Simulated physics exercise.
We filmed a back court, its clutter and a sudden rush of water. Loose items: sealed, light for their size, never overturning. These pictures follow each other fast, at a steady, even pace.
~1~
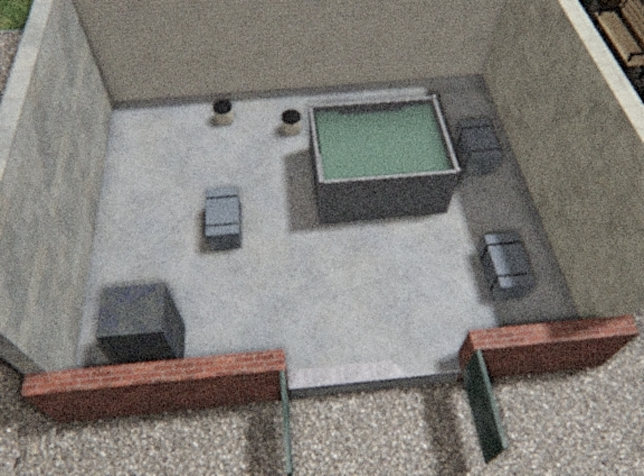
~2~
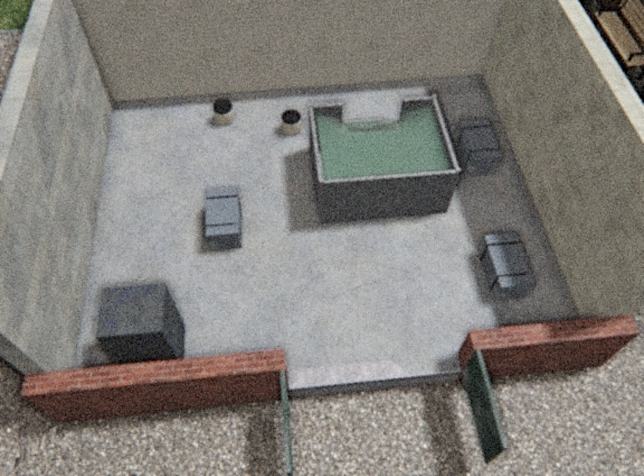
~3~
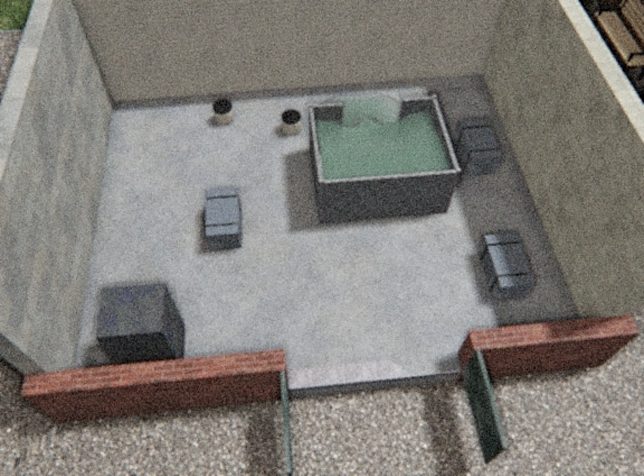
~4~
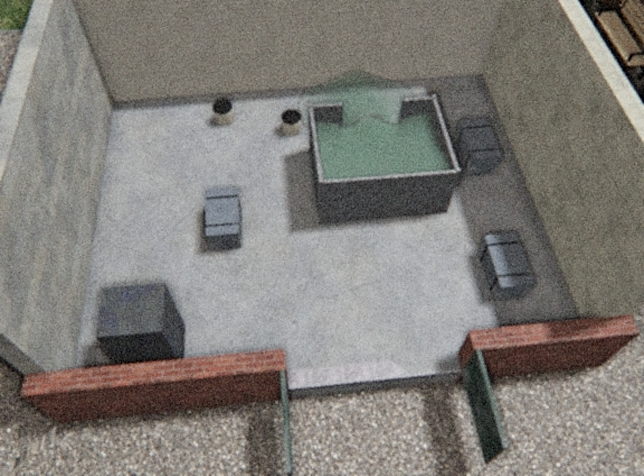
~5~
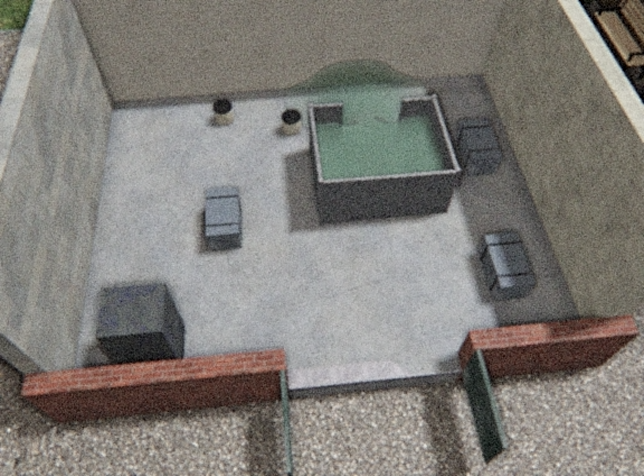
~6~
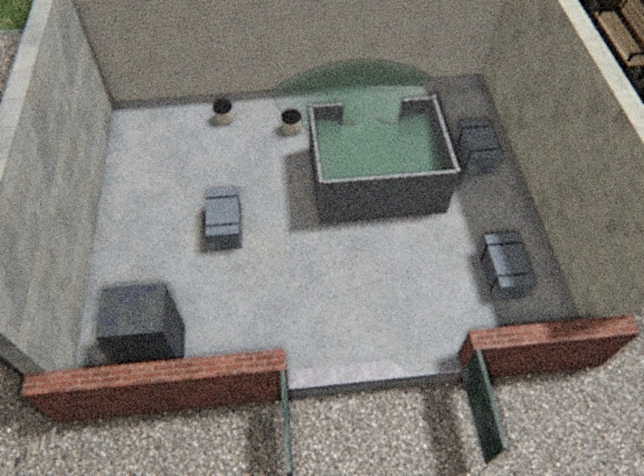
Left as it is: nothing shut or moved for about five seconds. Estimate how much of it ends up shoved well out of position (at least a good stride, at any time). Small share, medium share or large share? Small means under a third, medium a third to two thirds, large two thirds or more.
A medium share.
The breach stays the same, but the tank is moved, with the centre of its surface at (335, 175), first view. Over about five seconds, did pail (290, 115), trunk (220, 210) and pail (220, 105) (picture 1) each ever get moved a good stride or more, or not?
Object by object, in turn: Travelled a good distance, lingered near its place, travelled a good distance.
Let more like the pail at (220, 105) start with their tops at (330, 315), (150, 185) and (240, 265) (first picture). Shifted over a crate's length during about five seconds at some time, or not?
In sequence: Hardly budges; knocked well away; hardly budges.
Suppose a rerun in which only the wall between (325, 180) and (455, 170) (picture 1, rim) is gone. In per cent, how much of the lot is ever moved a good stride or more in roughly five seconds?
Estimate: Some 20 per cent.
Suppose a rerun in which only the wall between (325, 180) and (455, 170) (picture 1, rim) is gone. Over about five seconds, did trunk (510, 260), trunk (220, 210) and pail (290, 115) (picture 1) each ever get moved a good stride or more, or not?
In turn: Pushed that far, no, short of that.
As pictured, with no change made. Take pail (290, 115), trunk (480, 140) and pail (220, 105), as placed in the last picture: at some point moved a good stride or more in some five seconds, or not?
Successively: Never went far, moved a long way, moved a long way.
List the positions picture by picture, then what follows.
In the first frame, a trunk at (509, 259) rests on the ground; a trunk at (222, 211), on the bottom; 0 of 5 have shifted.
In the second frame, a trunk at (509, 259) rests on the ground; a trunk at (222, 211) rests on the ground; 0 of 5 have shifted.
In the third frame, a trunk at (509, 259) rests on the ground; a trunk at (222, 211), on the bottom; 0 of 5 have shifted.
In the fourth frame, a trunk at (509, 259), on the bottom; a trunk at (222, 211) rests on the ground; 0 of 5 have shifted.
In the fifth frame, a trunk at (509, 259) rests on the ground; a trunk at (222, 211), on the bottom; 0 of 5 have shifted.
In the sixth frame, a trunk at (509, 259), on the bottom; a trunk at (222, 211), on the bottom; 0 of 5 have shifted.
A moment on, 0 of 5 are well off their spots; 0 afloat.
Next, 1 of 5 are well off their spots; 0 afloat.
Later, 2 of 5 are well off their spots; 2 afloat.
In the end, 3 of 5 are well off their spots, and 3 have been at some point; 2 afloat.
